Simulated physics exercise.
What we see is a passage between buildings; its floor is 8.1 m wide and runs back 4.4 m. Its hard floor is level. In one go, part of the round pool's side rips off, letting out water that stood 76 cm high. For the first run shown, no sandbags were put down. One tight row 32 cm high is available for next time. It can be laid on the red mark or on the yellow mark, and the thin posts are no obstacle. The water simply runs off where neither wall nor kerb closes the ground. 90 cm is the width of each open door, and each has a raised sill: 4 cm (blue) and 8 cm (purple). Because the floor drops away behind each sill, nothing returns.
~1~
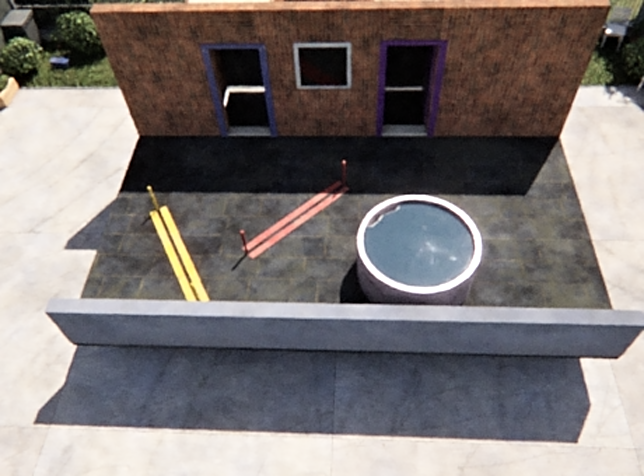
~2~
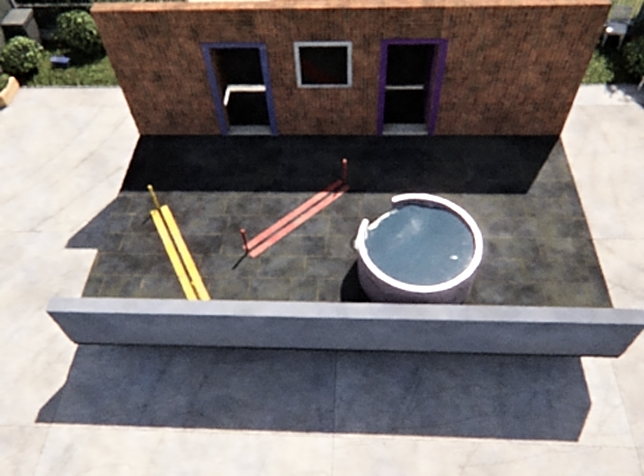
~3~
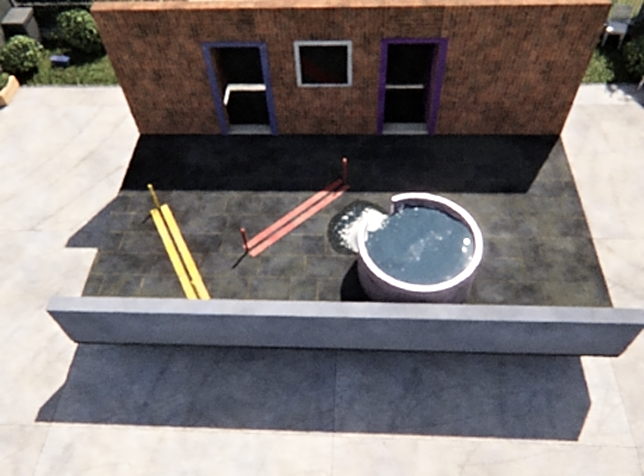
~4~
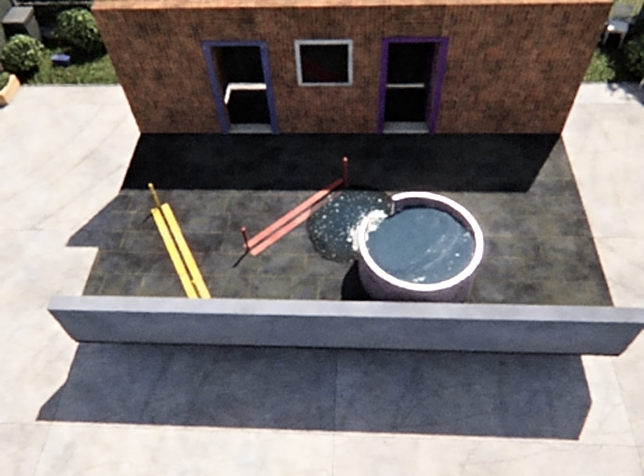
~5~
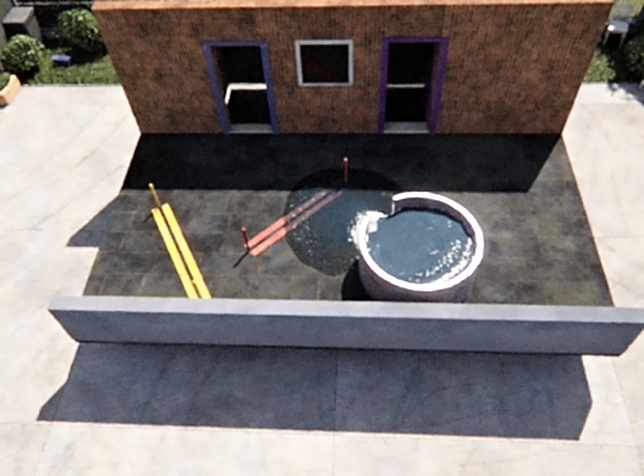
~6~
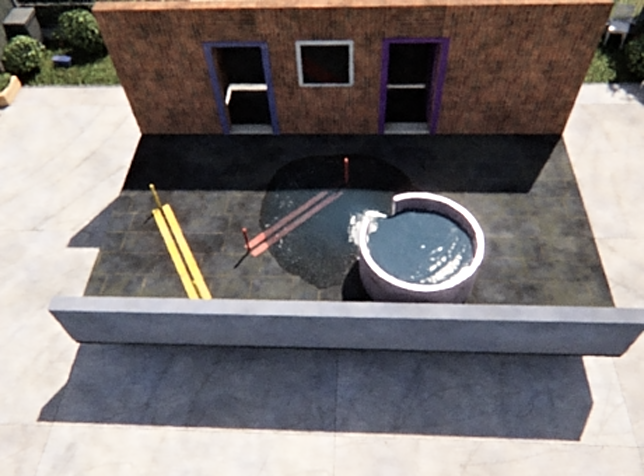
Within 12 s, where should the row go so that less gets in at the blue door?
On the red outline.
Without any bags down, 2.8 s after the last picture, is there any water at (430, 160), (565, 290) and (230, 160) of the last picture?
One by one, I'd say swamped, spared and swamped.
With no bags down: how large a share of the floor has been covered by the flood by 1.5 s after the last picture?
The flood covers close to 50 per cent of the floor.
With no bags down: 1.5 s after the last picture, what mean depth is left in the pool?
I'd estimate the average depth at close to 41 centimetres.
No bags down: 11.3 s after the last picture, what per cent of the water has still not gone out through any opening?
I'd put what remains at some 38 per cent.
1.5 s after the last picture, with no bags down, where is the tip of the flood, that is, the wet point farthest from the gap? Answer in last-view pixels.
The front reaches farthest at about (152, 136).
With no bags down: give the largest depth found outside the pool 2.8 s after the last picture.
I'd say some 18 centimetres at most.
Then, 0.7 s after the last picture water covers 35 % of the floor and is deepest (32 cm) near (371, 235) in the run without bags; in at the blue door, 3 L with no bags, 0 L with the row on red, 2 L on yellow.
Then, 1.5 s after the last picture water covers 50 % of the floor and is deepest (24 cm) near (371, 235) in the run without bags; in at the blue door, 27 L with no bags, 0 L with the row on red, 31 L on yellow.
Then, 2.8 s after the last picture water covers 55 % of the floor and is deepest (18 cm) near (371, 235) in the run without bags; in at the blue door, 54 L with no bags, 0 L with the row on red, 55 L on yellow.
Then, 6.3 s after the last picture water covers 55 % of the floor and is deepest (10 cm) near (371, 235) in the run without bags; in at the blue door, 78 L with no bags, 0 L with the row on red, 81 L on yellow.
Then, 11.3 s after the last picture water covers 40 % of the floor and is deepest (5 cm) near (371, 235) in the run without bags; in at the blue door, 81 L with no bags, 0 L with the row on red, 84 L on yellow.
